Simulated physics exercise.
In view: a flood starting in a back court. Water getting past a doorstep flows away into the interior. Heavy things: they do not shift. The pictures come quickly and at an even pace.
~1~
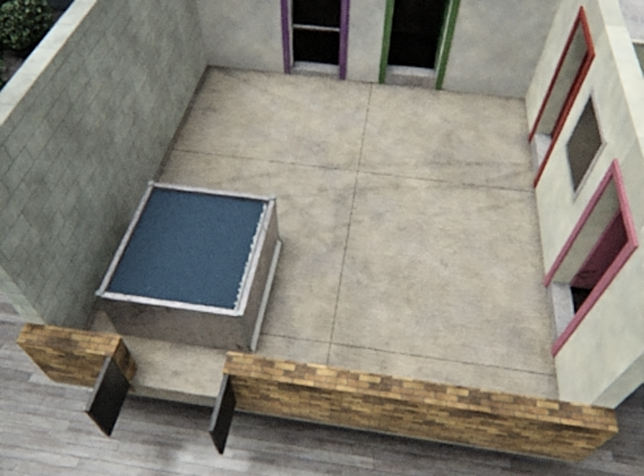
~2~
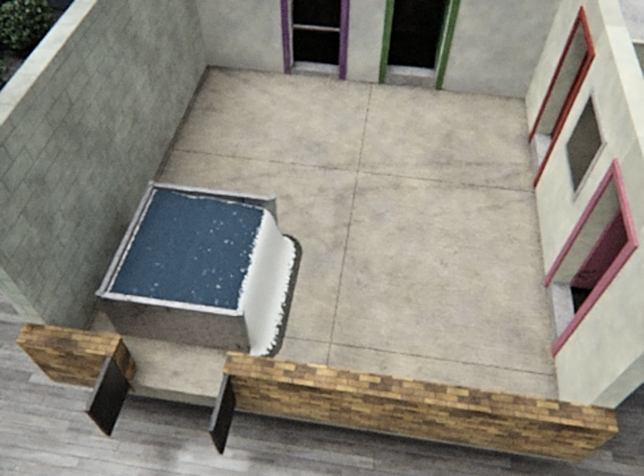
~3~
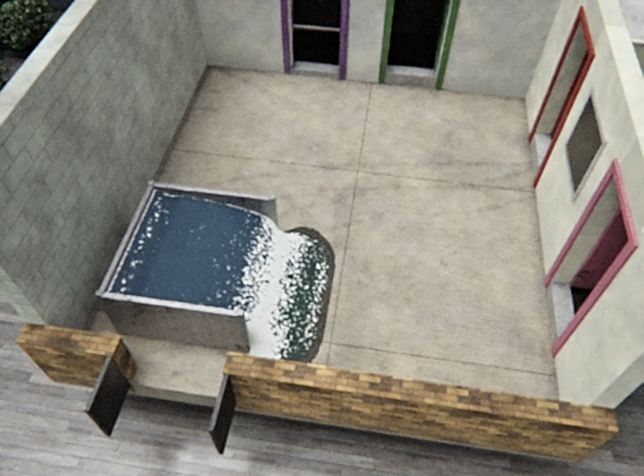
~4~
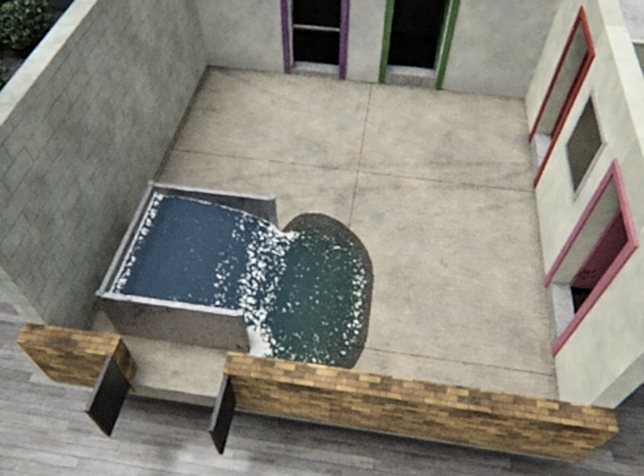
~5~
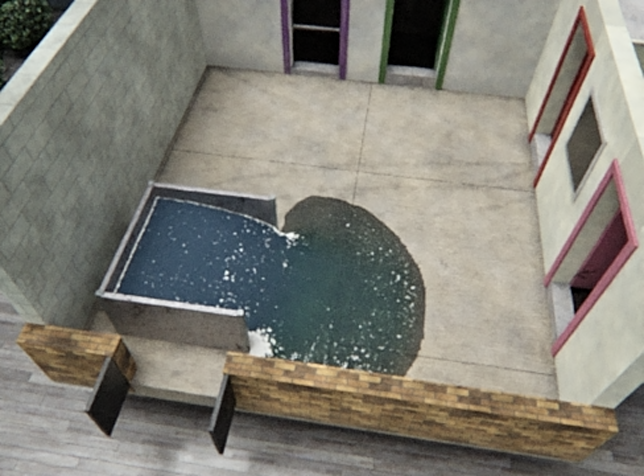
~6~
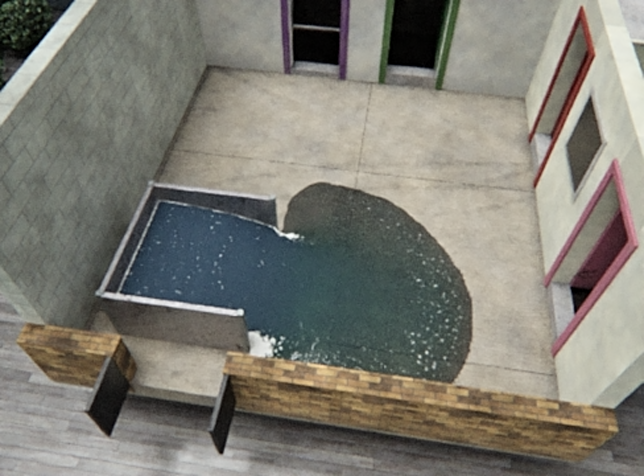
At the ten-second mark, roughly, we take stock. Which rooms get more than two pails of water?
Outcome: I expect the pink door to let through too much; I expect the green door to let through an acceptable amount; I expect the purple door to let through an acceptable amount; I expect the red door to let through an acceptable amount.
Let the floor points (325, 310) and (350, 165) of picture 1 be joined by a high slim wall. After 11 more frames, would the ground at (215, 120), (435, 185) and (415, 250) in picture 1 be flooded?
Results in sequence: Swamped / bone-dry / bone-dry.
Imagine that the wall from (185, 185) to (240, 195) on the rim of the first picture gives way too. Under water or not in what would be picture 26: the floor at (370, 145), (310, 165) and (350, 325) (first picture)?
Sequence: Wetted / wetted / spared.
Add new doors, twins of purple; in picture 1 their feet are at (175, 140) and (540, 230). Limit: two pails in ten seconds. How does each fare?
The first stays short of it, the second crosses the line.
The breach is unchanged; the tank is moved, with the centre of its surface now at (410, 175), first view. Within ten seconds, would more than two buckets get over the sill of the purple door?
Well, the way I see it, the purple door never reaches the limit.
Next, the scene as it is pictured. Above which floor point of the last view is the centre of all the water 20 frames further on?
Around pixel (435, 255) of the last picture.
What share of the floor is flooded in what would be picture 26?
By my count, 50 percent.
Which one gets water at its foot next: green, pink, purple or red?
That would be the pink door, ahead of the rest.
A moment on, water covers 40 % of the floor; the pink door over two buckets in, the green door not reached, the purple door not reached, the red door not reached.
Next, water covers 45 % of the floor; the pink door far over two buckets in, the green door not reached, the purple door not reached, the red door wet at the sill, nothing in.
Then, water covers 50 % of the floor; the pink door far over two buckets in, the green door wet at the sill, nothing in, the purple door not reached, the red door wet at the sill, nothing in.
Later, water covers 80 % of the floor; the pink door far over two buckets in, the green door wet at the sill, nothing in, the purple door wet at the sill, nothing in, the red door wet at the sill, nothing in.
In the end, water covers 95 % of the floor; the pink door far over two buckets in, the green door wet at the sill, nothing in, the purple door wet at the sill, nothing in, the red door wet at the sill, nothing in.
